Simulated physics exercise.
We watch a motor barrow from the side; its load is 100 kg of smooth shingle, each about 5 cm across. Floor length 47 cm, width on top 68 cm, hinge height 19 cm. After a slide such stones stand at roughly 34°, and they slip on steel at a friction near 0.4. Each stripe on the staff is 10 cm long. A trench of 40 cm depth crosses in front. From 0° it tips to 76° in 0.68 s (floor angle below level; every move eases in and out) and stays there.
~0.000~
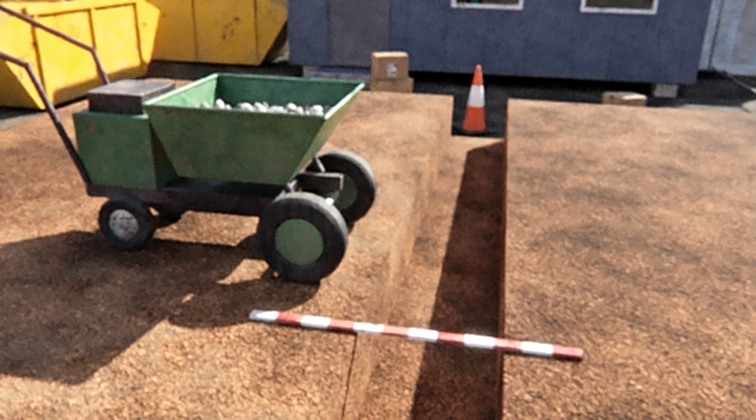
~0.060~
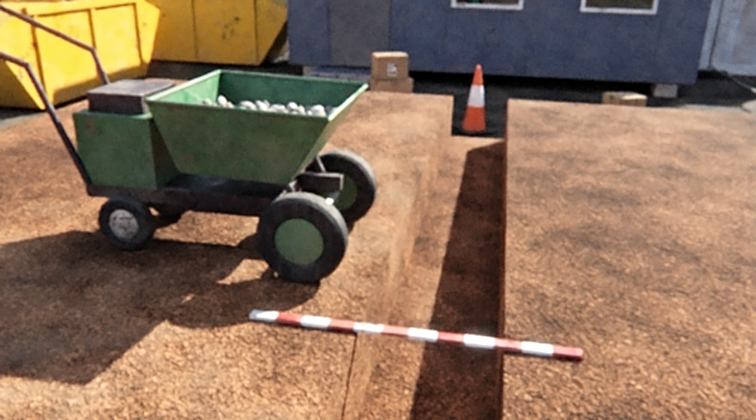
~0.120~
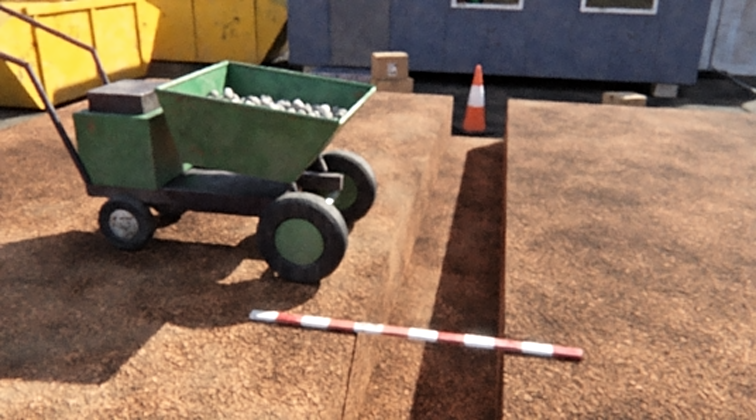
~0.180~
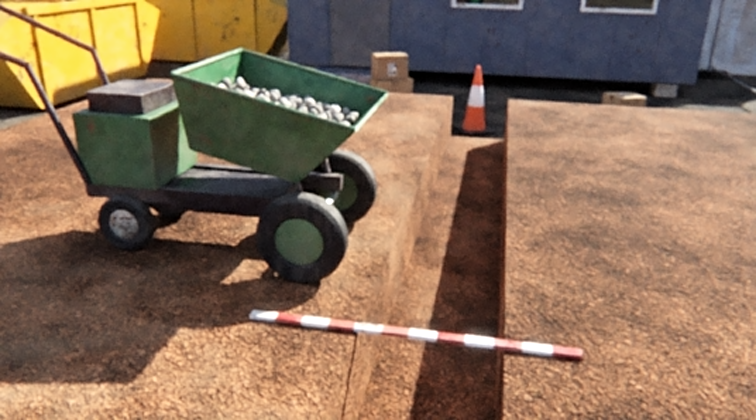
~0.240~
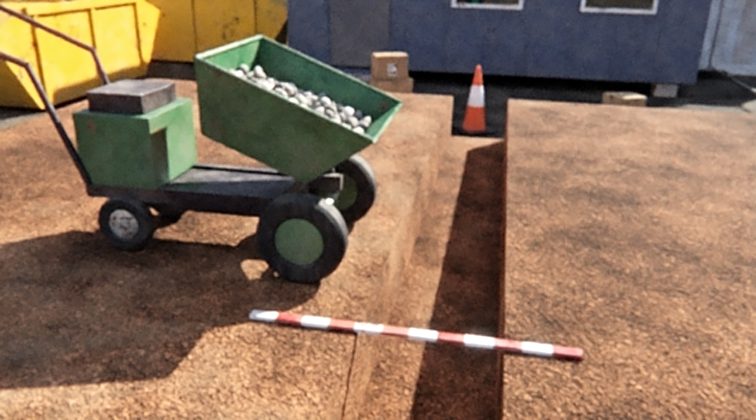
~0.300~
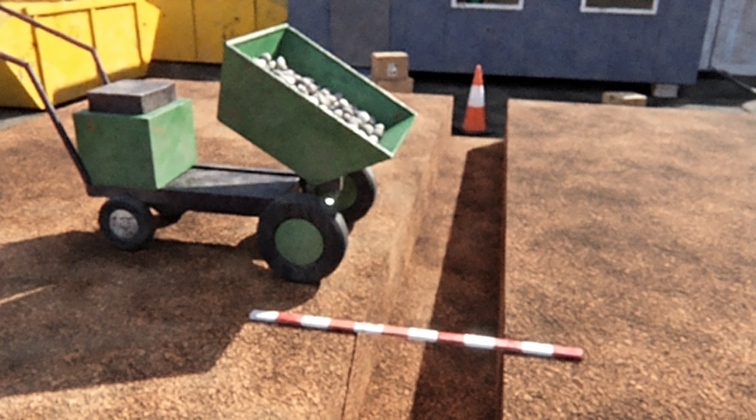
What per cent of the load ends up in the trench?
Roughly 68 per cent ends in the trench.
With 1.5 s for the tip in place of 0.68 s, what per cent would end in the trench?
Then about 90 per cent.
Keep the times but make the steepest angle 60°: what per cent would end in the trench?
In that case some 50 per cent.
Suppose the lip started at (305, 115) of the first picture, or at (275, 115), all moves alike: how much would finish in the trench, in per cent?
About 85 and 100 per cent.
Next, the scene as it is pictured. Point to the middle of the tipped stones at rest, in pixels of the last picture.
Near (483, 331).
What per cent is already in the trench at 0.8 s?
Some 30 per cent.
After 0.5 s the floor is at 64°; 100 % in the skip; the foremost stones are at (416, 192).
After 0.8 s the floor is at 76°; 65 % in the skip, 32 % in the trench, 3 % past the trench; the foremost stones are at (521, 279).
After 1.1 s the floor is at 76°; 11 % in the skip, 56 % in the trench, 32 % past the trench; the foremost stones are at (682, 281).
After 3.1 s the floor is at 76°; 0 % in the skip, 68 % in the trench, 32 % past the trench; the foremost stones are past the picture's edge.
